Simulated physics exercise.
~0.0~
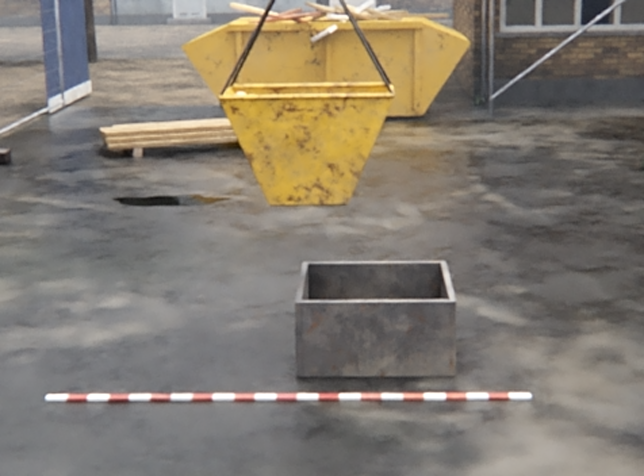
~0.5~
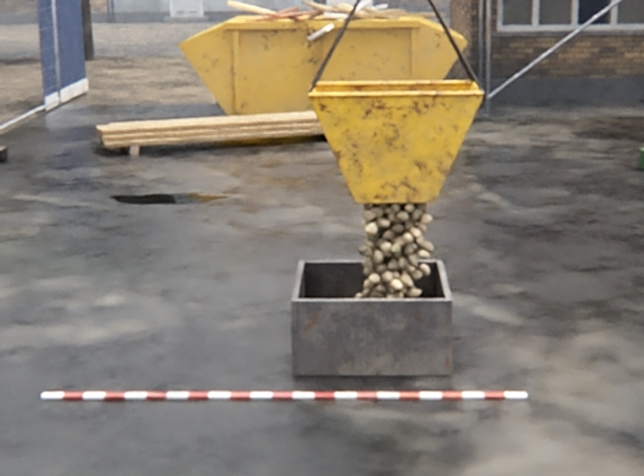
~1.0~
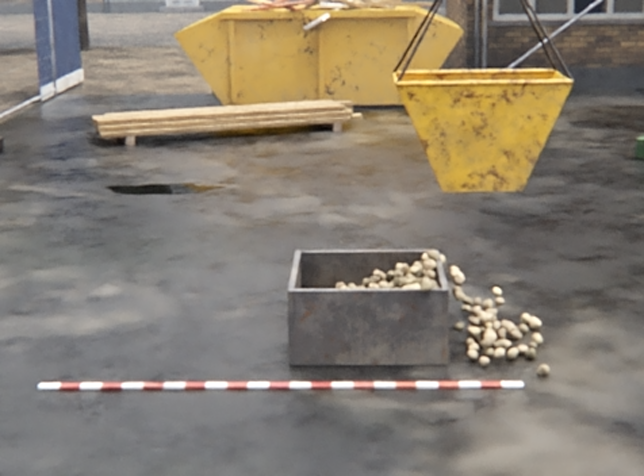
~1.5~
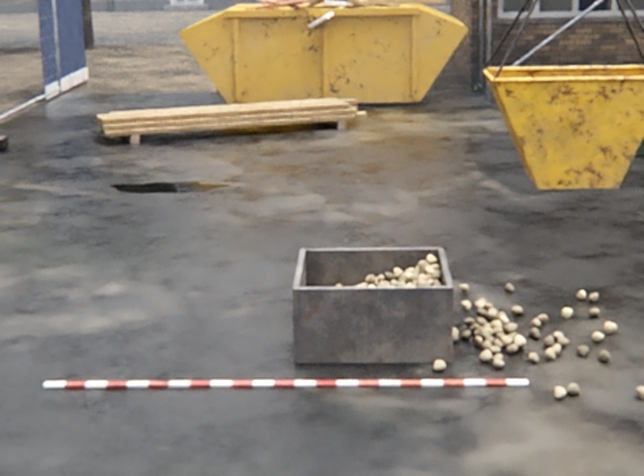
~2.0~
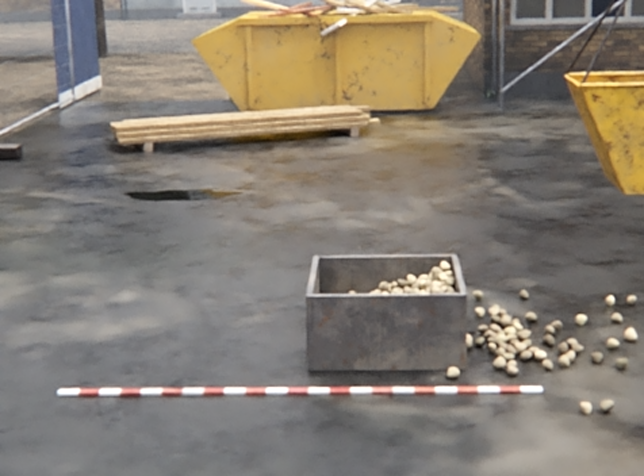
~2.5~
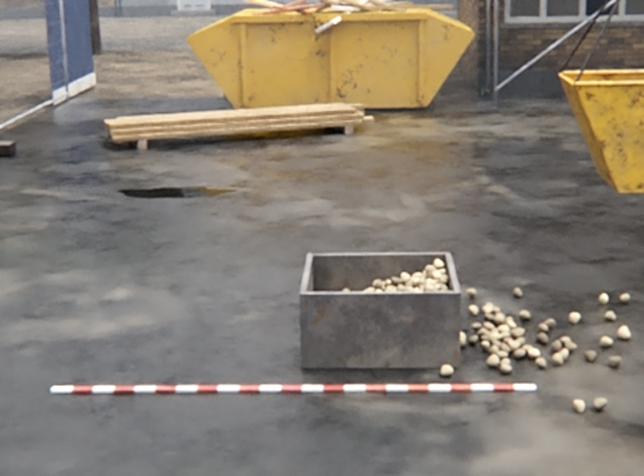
A yellow skip hanging from cables moves right above an open grey bin, dropping rounded pale stones from its underside until it is empty. Stones lie in the bin while others tumble onto the dark ground and end scattered to its right, with the skip at the right edge.
